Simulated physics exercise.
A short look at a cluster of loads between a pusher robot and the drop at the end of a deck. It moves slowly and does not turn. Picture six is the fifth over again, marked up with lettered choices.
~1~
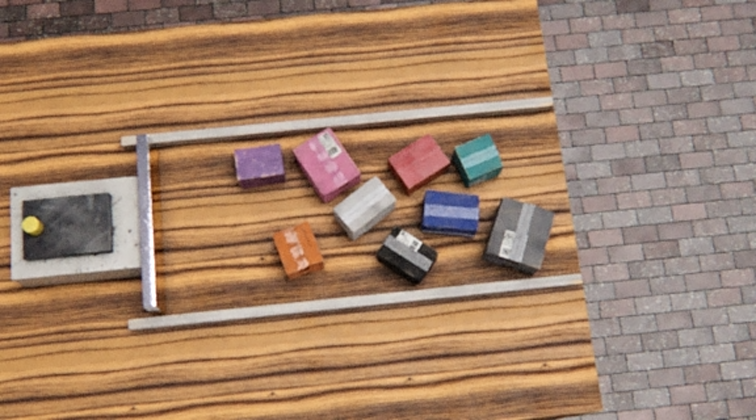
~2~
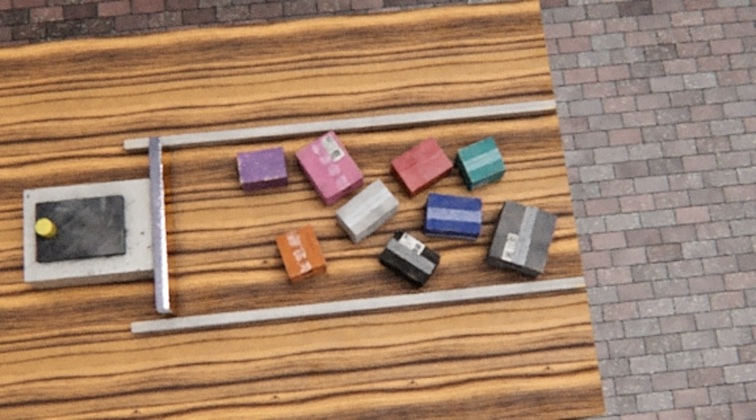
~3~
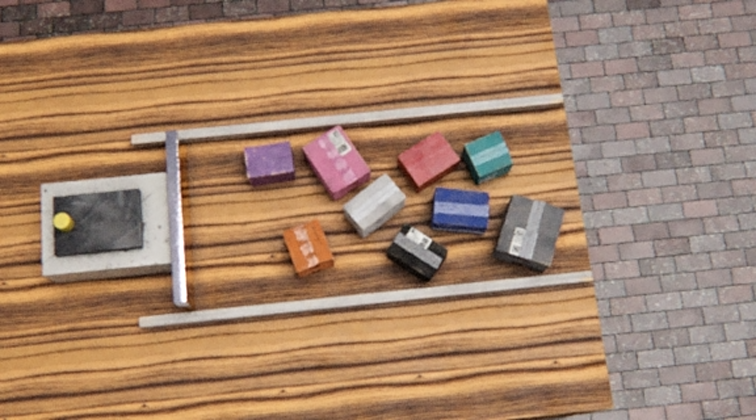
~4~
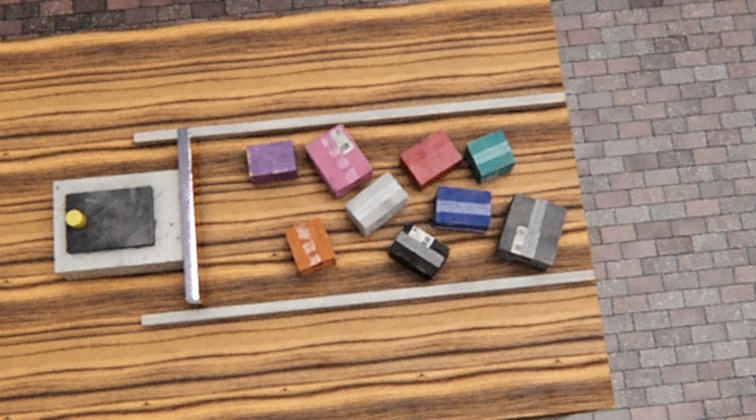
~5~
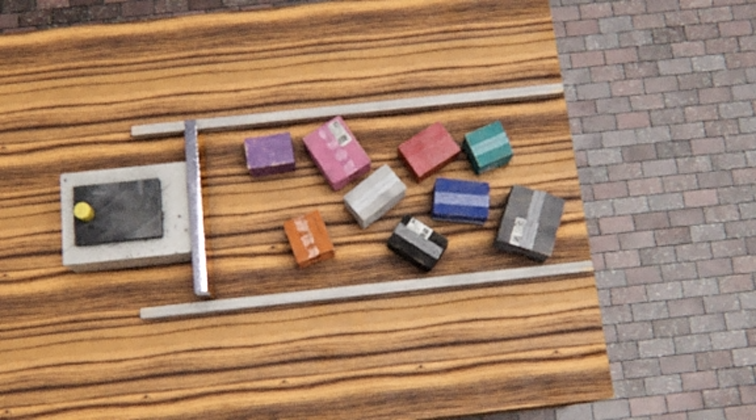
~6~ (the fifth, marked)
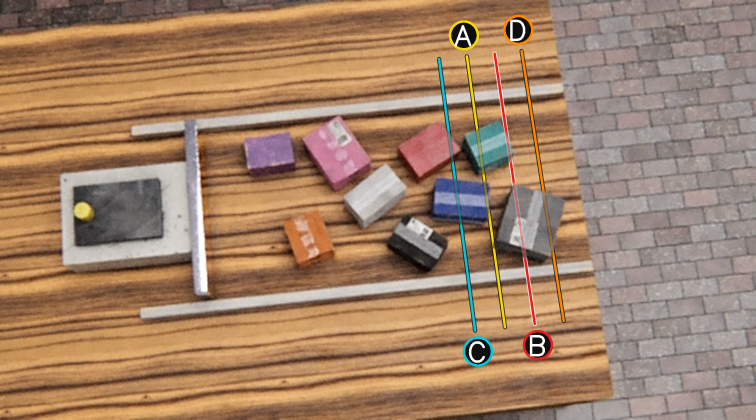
On a striped wooden deck beside brick paving, a flat pusher machine with a wide front bar crept slowly to the right between two pale rails, while the cluster of colourful boxes ahead stayed put, untouched.
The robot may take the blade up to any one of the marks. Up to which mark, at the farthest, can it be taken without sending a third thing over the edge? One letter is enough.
It should halt at C.
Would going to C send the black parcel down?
No.
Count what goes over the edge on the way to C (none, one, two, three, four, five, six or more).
One.
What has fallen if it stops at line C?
The turquoise parcel goes over.
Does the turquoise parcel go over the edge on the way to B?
Yes.
On the marked copy, A at (485, 187); B at (514, 184); C at (456, 190); D at (542, 181).
With C. Early on, robot (219, 201); purple crate (316, 148); pink box (361, 151).
Further on, robot (315, 191); turquoise parcel (543, 143); grey box (539, 225).
At the end, robot (386, 184); turquoise parcel over the edge; grey box (585, 214); one fallen.
As for the rest, A drops three; B drops four; D drops six.
